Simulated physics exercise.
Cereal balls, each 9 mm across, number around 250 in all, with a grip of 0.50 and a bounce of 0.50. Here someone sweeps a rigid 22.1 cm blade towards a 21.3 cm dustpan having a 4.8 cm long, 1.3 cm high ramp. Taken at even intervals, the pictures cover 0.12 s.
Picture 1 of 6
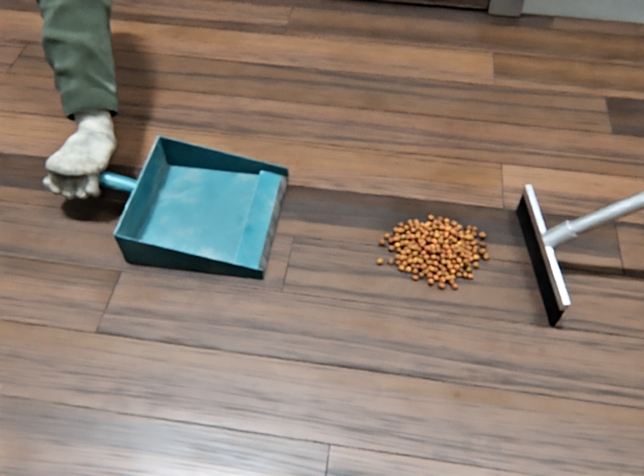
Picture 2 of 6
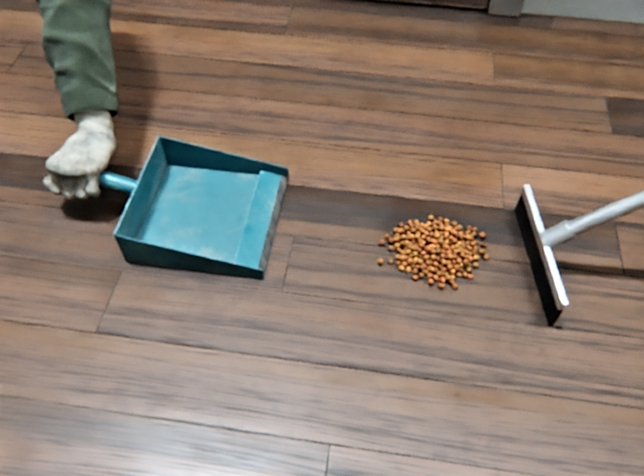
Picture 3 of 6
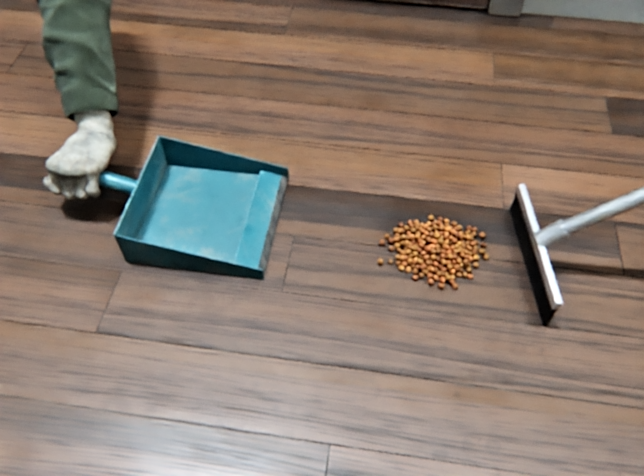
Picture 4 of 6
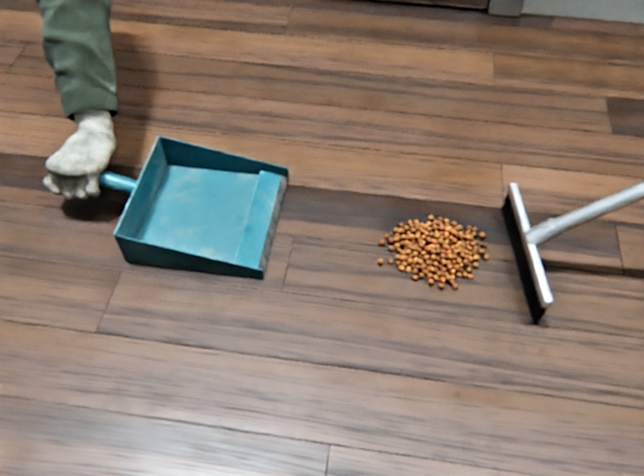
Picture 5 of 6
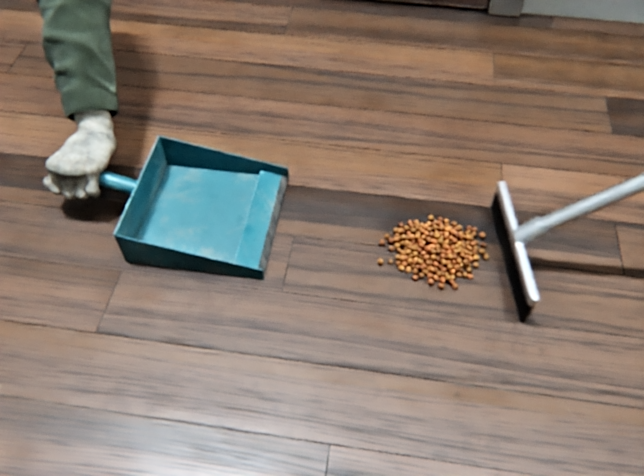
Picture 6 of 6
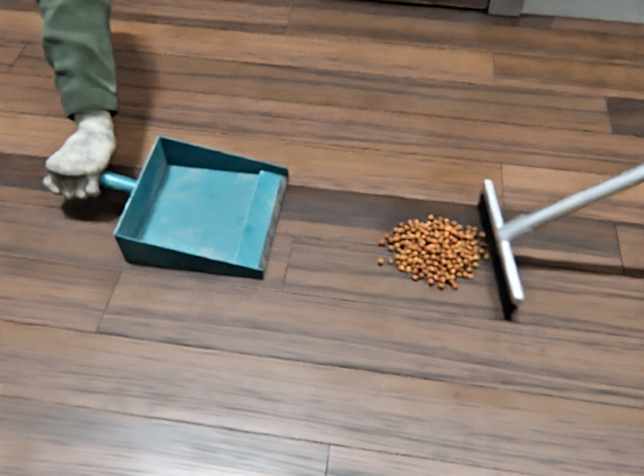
Squeegee-like blade on a pole sliding left across wood floor to a pile of orange-brown balls, gloved hand holding teal dustpan still.
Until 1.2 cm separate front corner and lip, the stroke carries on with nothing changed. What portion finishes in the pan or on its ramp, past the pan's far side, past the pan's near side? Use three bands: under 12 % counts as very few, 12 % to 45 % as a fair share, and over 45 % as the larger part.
Pan: A fair share; far side: Very few; near side: A fair share.
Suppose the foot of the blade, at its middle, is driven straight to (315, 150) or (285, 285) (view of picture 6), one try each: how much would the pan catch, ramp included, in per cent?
The two tries give about 5 and 30 percent.
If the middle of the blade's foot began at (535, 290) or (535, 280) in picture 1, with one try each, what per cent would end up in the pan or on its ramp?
Close to 35 in a hundred, then close to 40 in a hundred.
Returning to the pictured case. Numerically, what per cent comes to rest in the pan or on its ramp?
That works out at about 35 percent.
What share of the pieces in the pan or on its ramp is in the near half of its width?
I'd put it at around 50 per cent.
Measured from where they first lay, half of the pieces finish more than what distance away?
28 cm, roughly.
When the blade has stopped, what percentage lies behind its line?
Close to 5 percent.
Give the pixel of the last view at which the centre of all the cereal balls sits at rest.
Roughly pixel (272, 239).
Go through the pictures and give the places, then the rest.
In the first frame, blade from (564, 306) to (527, 191), moved 0.0 cm, 0 of the pieces shifted so far; middle of the pieces at (435, 247); pan at (200, 216).
In the second frame, blade from (562, 306) to (525, 191), moved 0.3 cm, 0 of the pieces shifted so far; middle of the pieces at (435, 247).
In the third frame, blade from (556, 305) to (520, 191), moved 1.0 cm, 0 of the pieces shifted so far; middle of the pieces at (435, 247).
In the fourth frame, blade from (546, 304) to (512, 190), moved 2.4 cm, 0 of the pieces shifted so far; middle of the pieces at (435, 247).
In the fifth frame, blade from (533, 302) to (500, 188), moved 4.2 cm, 0 of the pieces shifted so far; middle of the pieces at (435, 247).
In the sixth frame, blade from (517, 300) to (486, 187), moved 6.4 cm, 0 of the pieces shifted so far; middle of the pieces at (435, 247); pan at (200, 216).
Then, 0.18 s after the last picture, middle of the blade 19 cm from the lip; 0 % over the lip, far side 0 %, near side 10 %.
Then, 0.30 s after the last picture, middle of the blade 8 cm from the lip; 0 % over the lip, far side 5 %, near side 15 %.
Then, 0.55 s after the last picture, middle of the blade 3 cm from the lip; 35 % over the lip, far side 5 %, near side 20 %.
In the end, pan 35 %, far side 5 %, near side 20 %, in front of the lip or behind the blade 40 %.
